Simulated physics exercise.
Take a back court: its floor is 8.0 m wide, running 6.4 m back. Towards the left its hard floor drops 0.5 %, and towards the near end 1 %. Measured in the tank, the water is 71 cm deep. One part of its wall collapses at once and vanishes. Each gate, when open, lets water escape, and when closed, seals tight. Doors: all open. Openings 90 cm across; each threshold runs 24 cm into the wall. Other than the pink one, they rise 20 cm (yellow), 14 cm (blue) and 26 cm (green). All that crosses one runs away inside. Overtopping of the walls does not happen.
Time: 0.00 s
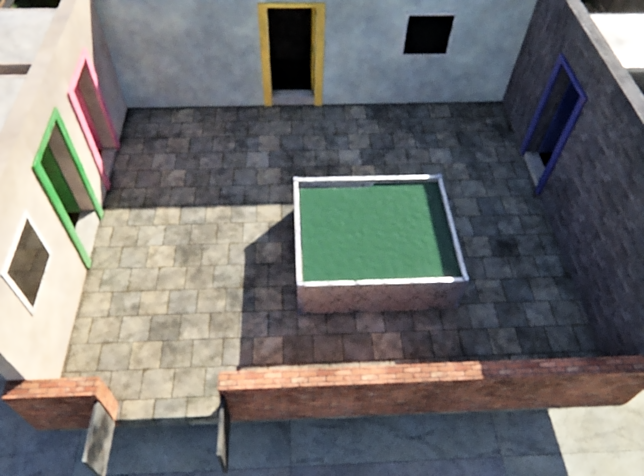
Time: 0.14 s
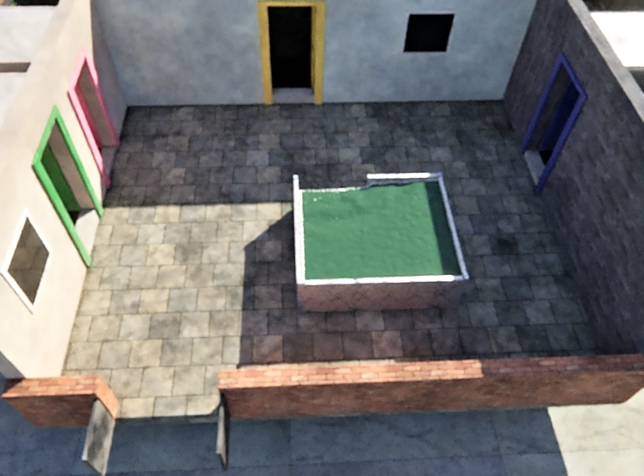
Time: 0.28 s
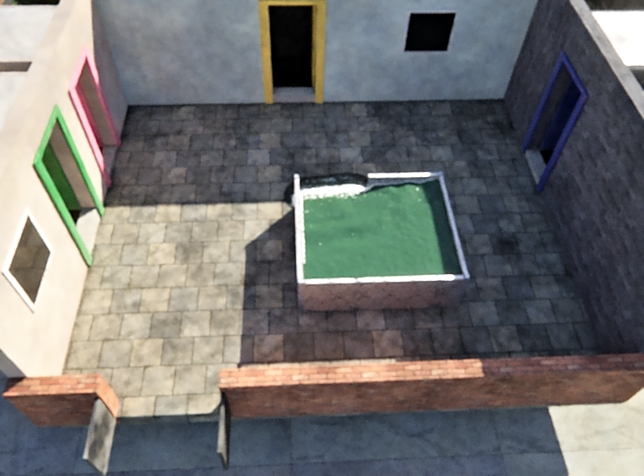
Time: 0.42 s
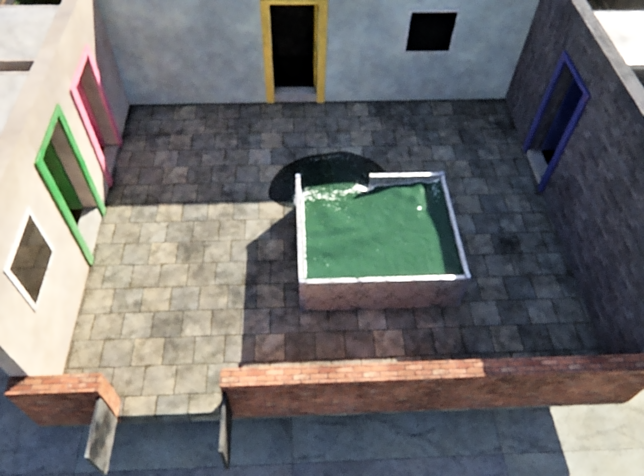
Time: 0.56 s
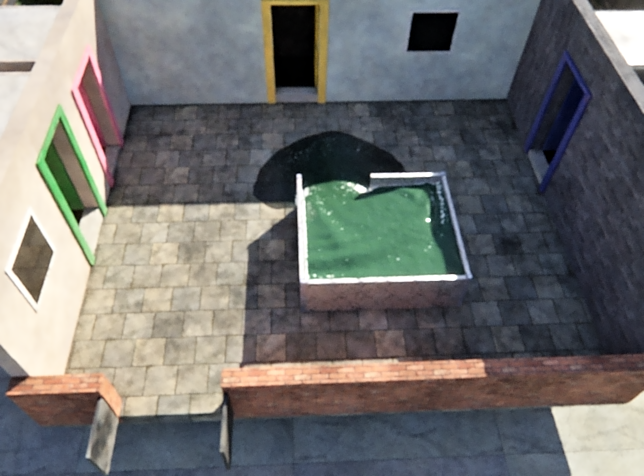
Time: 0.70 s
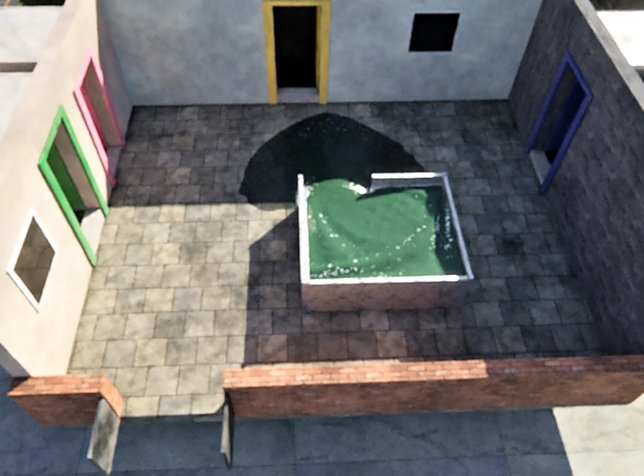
Green water pouring through a gap in the far wall of a raised tank, spreading darkly across a paved courtyard's stone floor.
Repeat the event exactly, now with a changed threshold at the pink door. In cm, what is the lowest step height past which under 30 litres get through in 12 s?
Close to 11 cm is just enough.
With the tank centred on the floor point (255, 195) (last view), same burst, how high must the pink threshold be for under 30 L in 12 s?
I'd put it at close to 11.5 cm.
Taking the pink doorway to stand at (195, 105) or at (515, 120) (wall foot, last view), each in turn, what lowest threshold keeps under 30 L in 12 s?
Minimums: About 11.0 cm and 13.5 cm.
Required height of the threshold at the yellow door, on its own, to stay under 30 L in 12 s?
At yellow, about 26 cm.
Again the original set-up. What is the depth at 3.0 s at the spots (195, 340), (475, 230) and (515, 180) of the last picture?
Depth: About 0, 0, 0 cm.
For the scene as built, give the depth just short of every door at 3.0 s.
Lab note, depth in cm: Yellow 25; blue 0; pink 9; green 0.
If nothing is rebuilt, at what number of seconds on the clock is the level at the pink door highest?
The level tops out around 4.0 s.
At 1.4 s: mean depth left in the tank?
The mean depth is roughly 51 cm.
After 1.4 s water covers 25 % of the floor, deepest (38 cm) near (329, 201); it has not reached the pink door.
After 3.0 s water covers 35 % of the floor, deepest (34 cm) near (142, 108); 9 cm at the pink door, 0 litres in over its 8 cm threshold.
After 12.0 s water covers 95 % of the floor, deepest (14 cm) near (380, 389); 8 cm at the pink door, 79 litres in over its 8 cm threshold.
At the pink door as built, the water arrived by 2.7 s and peaked near 15 cm at 4.2 s.
Run again over the same 12 s with other heights there, 52 litres in over 9.5 cm, 19 litres over 12.5 cm. The limit of 30 litres is kept from about 11 cm up.
